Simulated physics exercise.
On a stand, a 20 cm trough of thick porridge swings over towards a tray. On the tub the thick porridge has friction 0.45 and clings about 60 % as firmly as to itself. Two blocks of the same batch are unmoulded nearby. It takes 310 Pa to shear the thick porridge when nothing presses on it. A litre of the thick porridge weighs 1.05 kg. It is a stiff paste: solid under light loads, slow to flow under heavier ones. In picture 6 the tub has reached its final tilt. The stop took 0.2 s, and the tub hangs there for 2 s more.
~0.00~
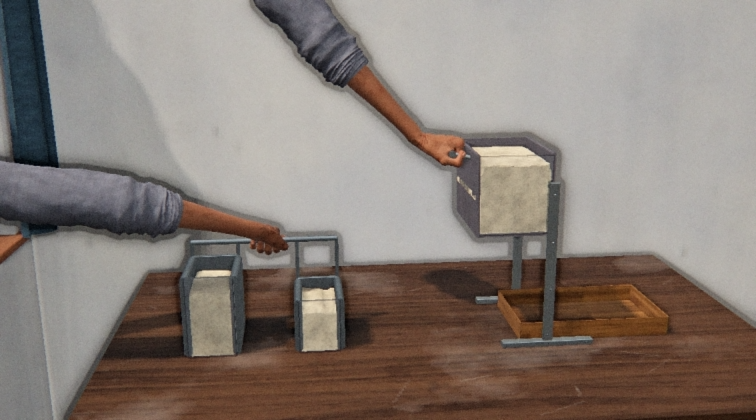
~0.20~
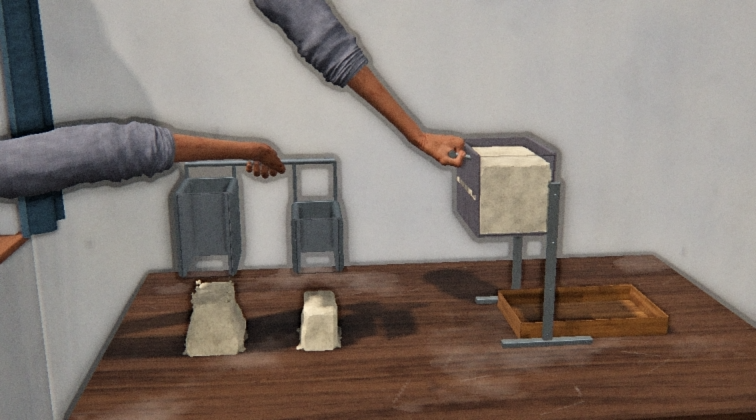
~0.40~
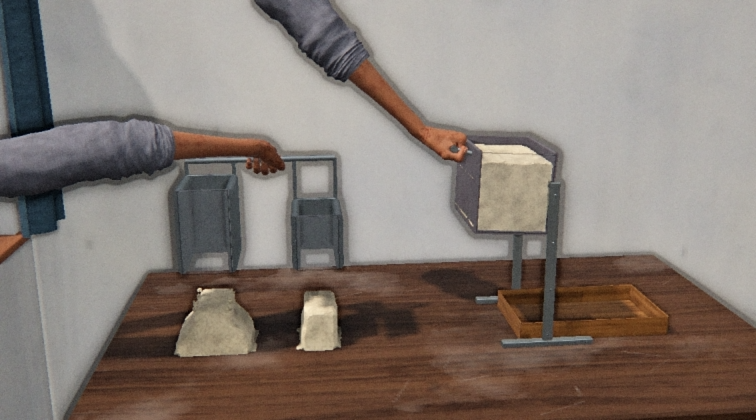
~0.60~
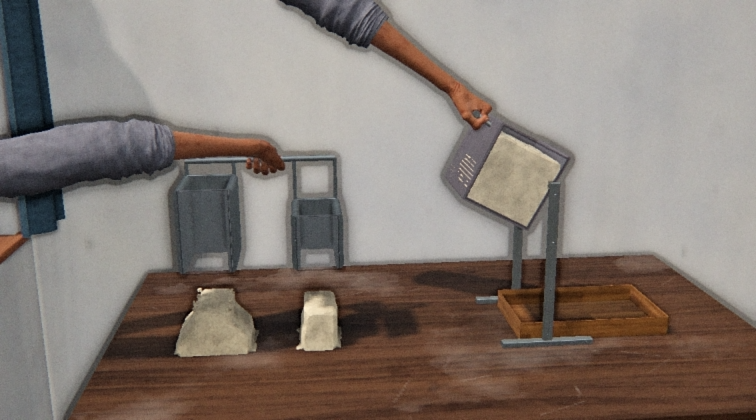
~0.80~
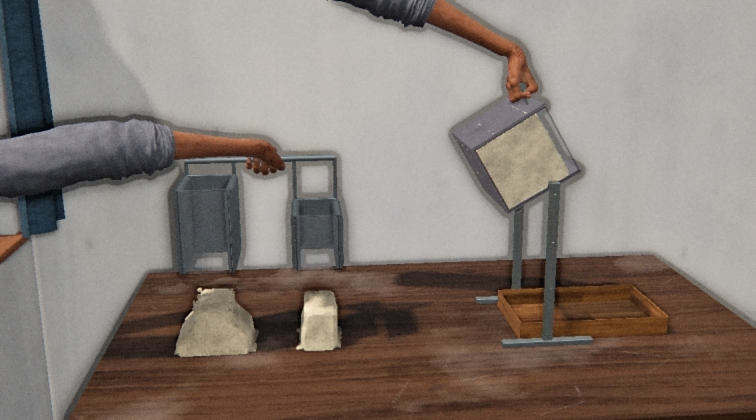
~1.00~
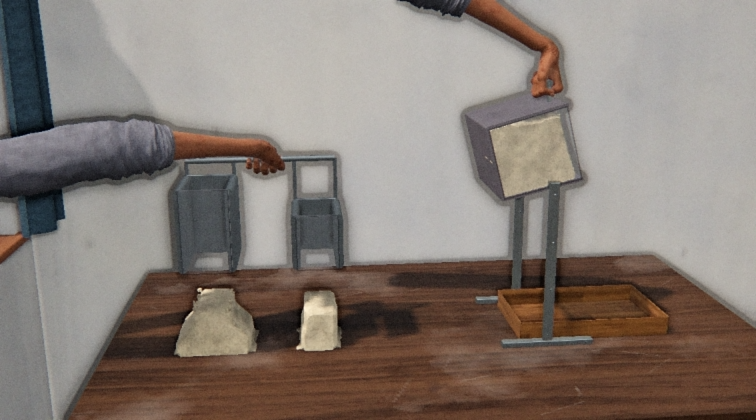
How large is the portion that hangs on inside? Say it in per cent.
Expect roughly 100 %.
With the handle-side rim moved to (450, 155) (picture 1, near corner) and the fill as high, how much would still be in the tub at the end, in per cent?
It would be near 55 %.
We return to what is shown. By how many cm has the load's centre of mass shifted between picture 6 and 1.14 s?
About 0 cm.
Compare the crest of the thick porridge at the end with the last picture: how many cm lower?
About 1 cm.
After 1.14 s, the tub is at 76 degrees and holds 100 %.
After 1.31 s, the tub is at 76 degrees and holds 100 %.
After 1.48 s, the tub is at 76 degrees and holds 100 %.
After 1.65 s, the tub is at 76 degrees and holds 100 %.
After 3.00 s, the tub is at 76 degrees and holds 100 %.
